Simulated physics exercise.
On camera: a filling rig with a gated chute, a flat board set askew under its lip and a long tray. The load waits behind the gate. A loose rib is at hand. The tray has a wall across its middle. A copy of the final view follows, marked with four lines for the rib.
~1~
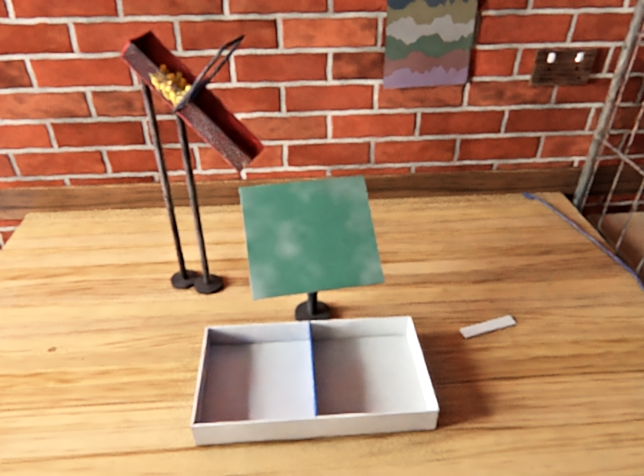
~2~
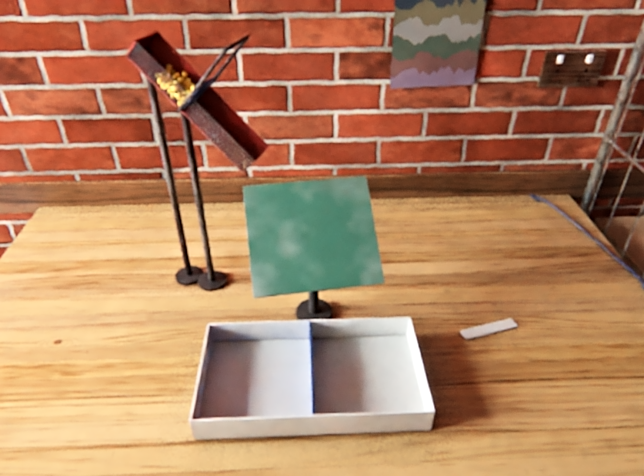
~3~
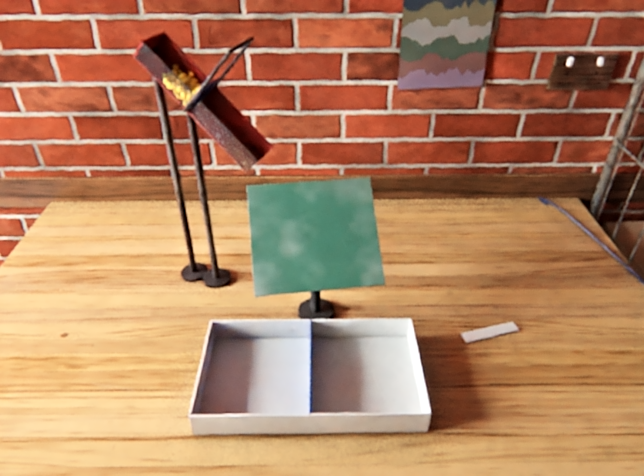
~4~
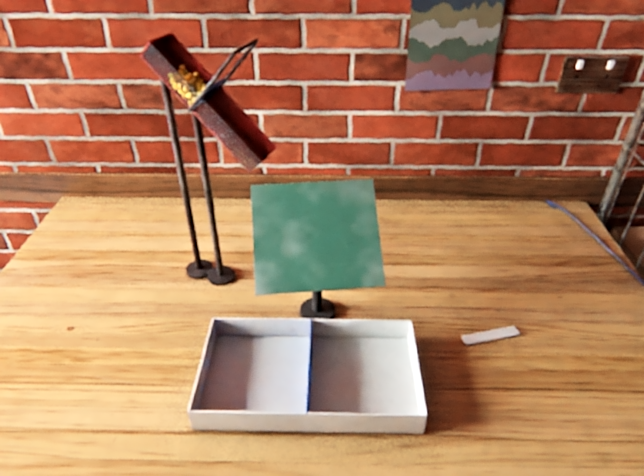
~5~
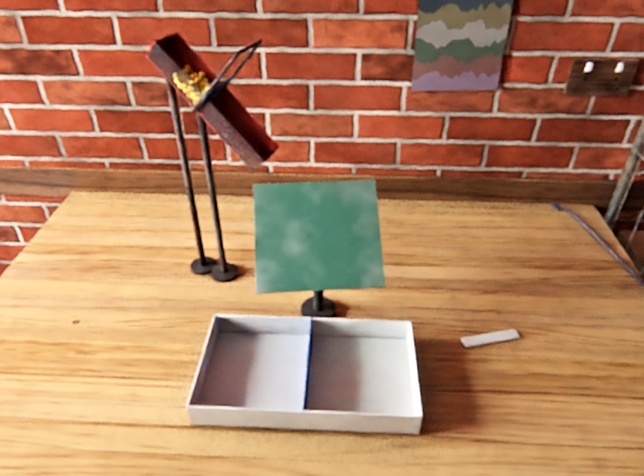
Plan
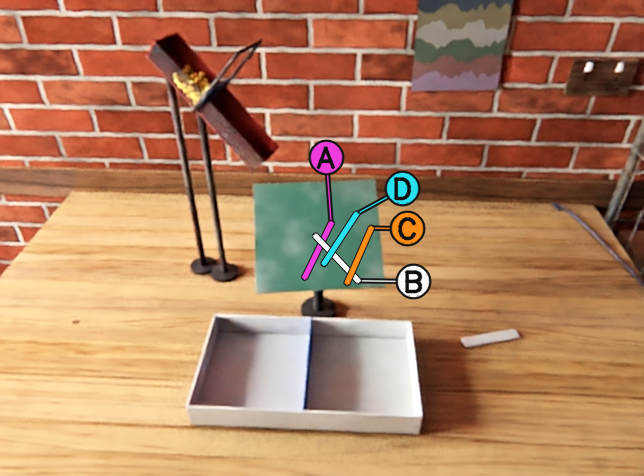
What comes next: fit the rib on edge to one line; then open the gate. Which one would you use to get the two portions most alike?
Best: D.
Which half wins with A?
The left half.
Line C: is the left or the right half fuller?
The right half.
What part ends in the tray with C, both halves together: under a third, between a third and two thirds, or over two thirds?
It is over two thirds.
On the marked copy, line A from (331, 223) to (304, 277); line B from (315, 235) to (358, 280); line C from (371, 228) to (347, 282); line D from (356, 214) to (324, 263).
With A, of what is caught, nearly all in the left half, a small part in the right.
With B, of what is caught, a small part in the left half, nearly all in the right.
With C, of what is caught, none in the left half, all in the right.
With D, of what is caught, about two thirds in the left half, about a third in the right.
